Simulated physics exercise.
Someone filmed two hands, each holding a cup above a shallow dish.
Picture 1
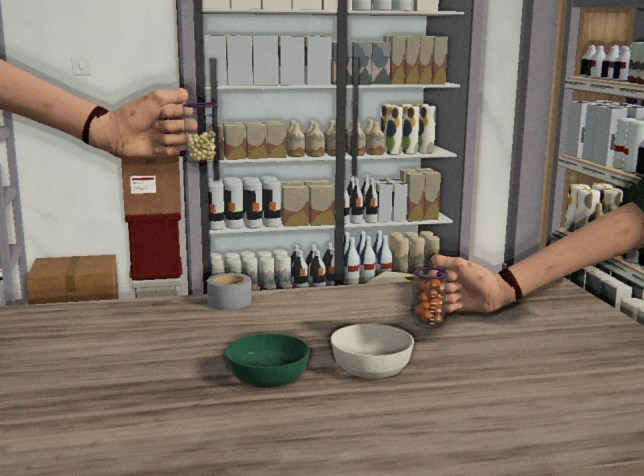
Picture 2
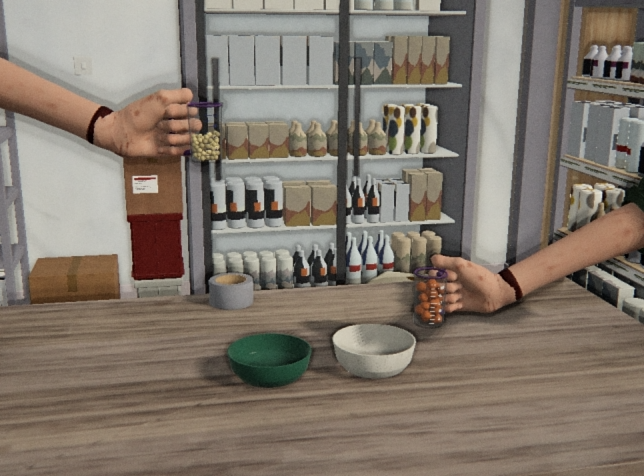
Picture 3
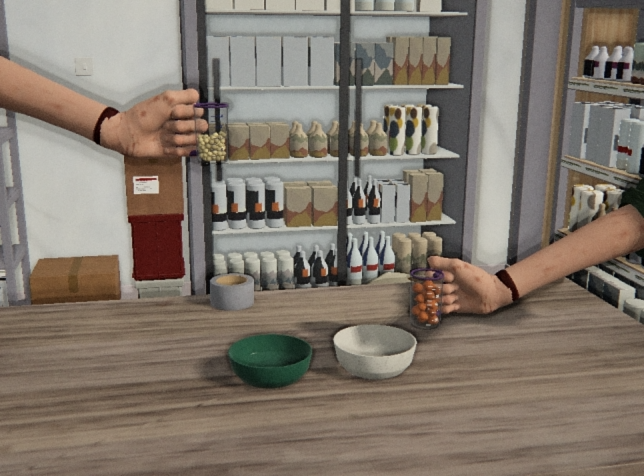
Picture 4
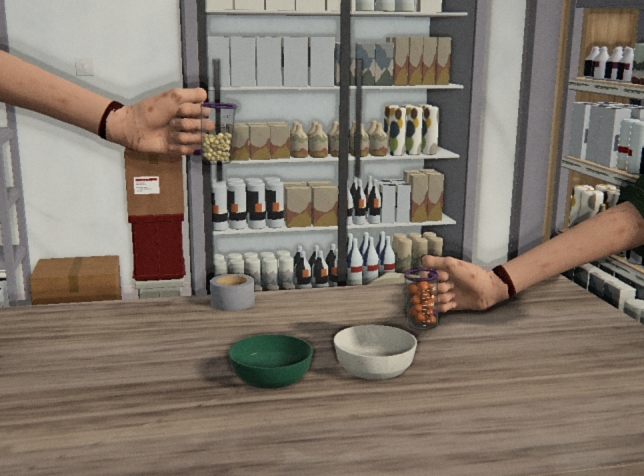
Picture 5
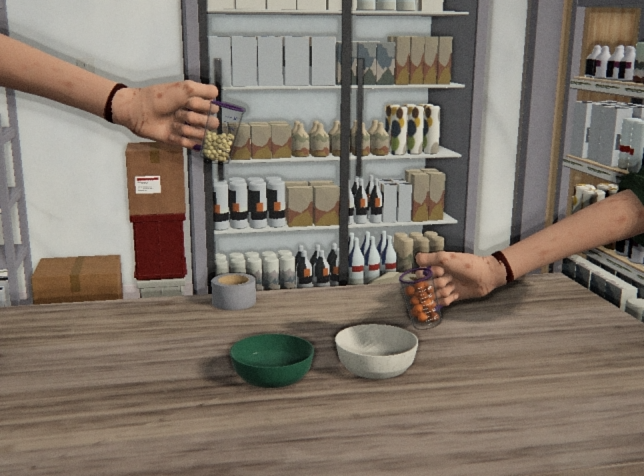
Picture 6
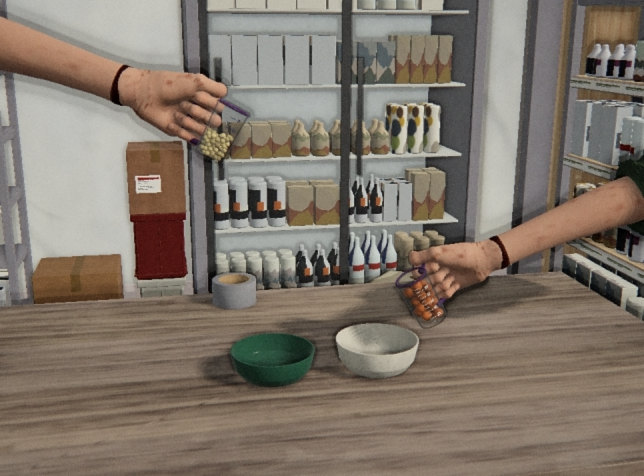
Two hands held clear cups, one of pale beans high on the left and one of orange-brown nuts lower on the right, above a table with green and white bowls, then tilted both inward.
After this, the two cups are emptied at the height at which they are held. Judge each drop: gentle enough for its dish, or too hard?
Left dish - too hard, right dish - gentle enough.
Then, 0.33 s later than the last frame, left, every one still in the cup; right, every one still in the cup.
Then, 0.69 s later than the last frame, left, every one still in the cup; right, every one still in the cup.
Then, 1.11 s later than the last frame, left, about a tenth still in the cup, about a tenth in the dish, just a few outside the dish, the larger part in the air; right, roughly half still in the cup, roughly half in the dish.
When it is over, left, the larger part in the dish, about a tenth outside the dish; right, every one in the dish, not one outside the dish.
